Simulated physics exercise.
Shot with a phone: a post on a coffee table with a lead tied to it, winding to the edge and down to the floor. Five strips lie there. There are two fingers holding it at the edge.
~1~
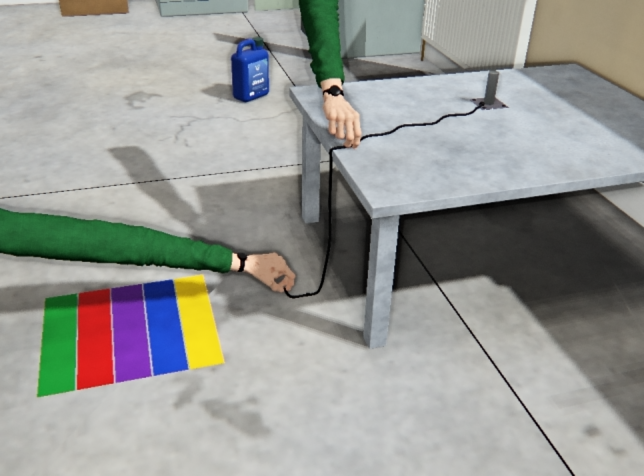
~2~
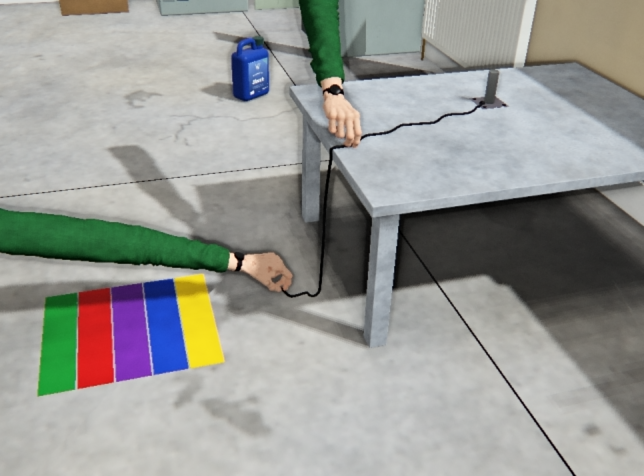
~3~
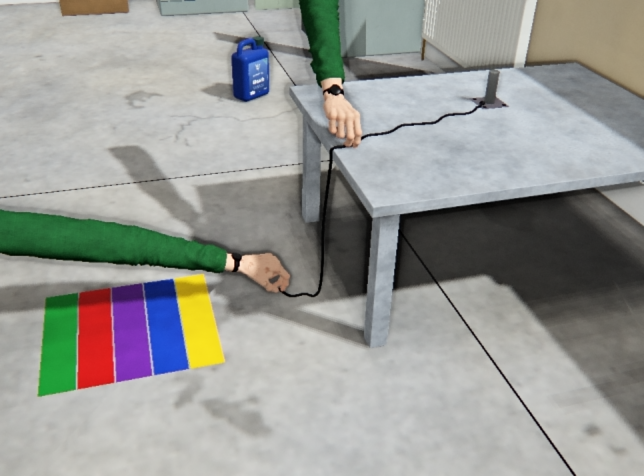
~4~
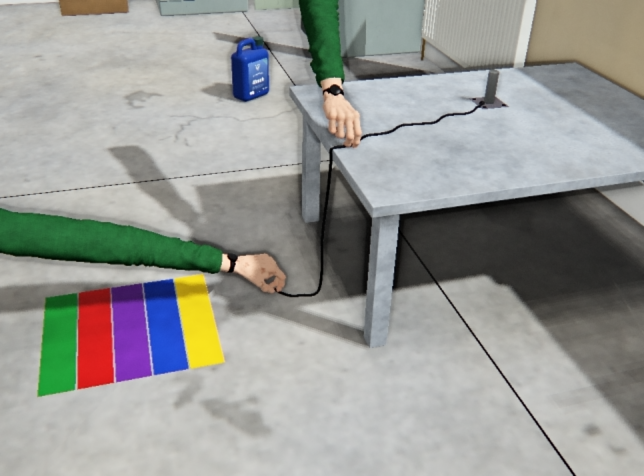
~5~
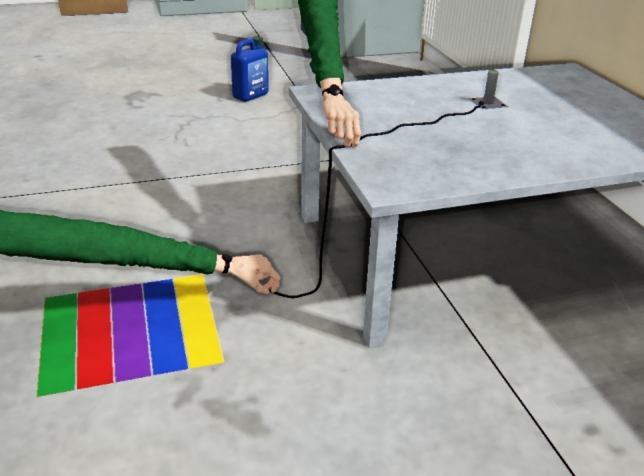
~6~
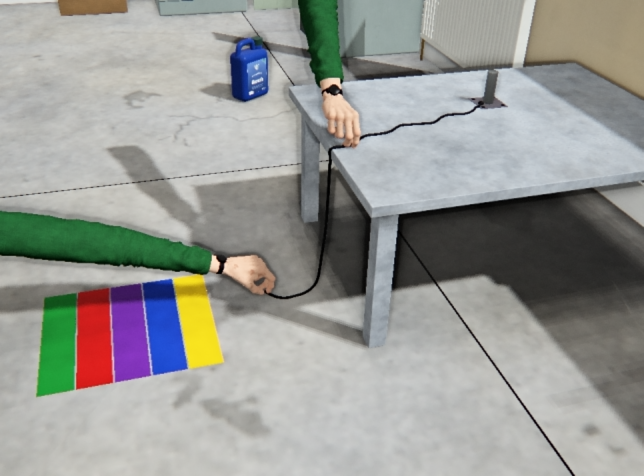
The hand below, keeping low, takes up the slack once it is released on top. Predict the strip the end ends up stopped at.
The end ends up at the blue strip.
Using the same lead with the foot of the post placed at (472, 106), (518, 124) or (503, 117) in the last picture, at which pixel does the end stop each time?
Near (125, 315), (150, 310) and (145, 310).
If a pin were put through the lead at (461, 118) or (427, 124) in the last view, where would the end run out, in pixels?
Per try (px): (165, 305), (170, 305).
Soon after, end near (230, 296); short of the strips.
After that, end near (185, 304); over yellow.
At the stop, end near (158, 308); over blue. Over blue.
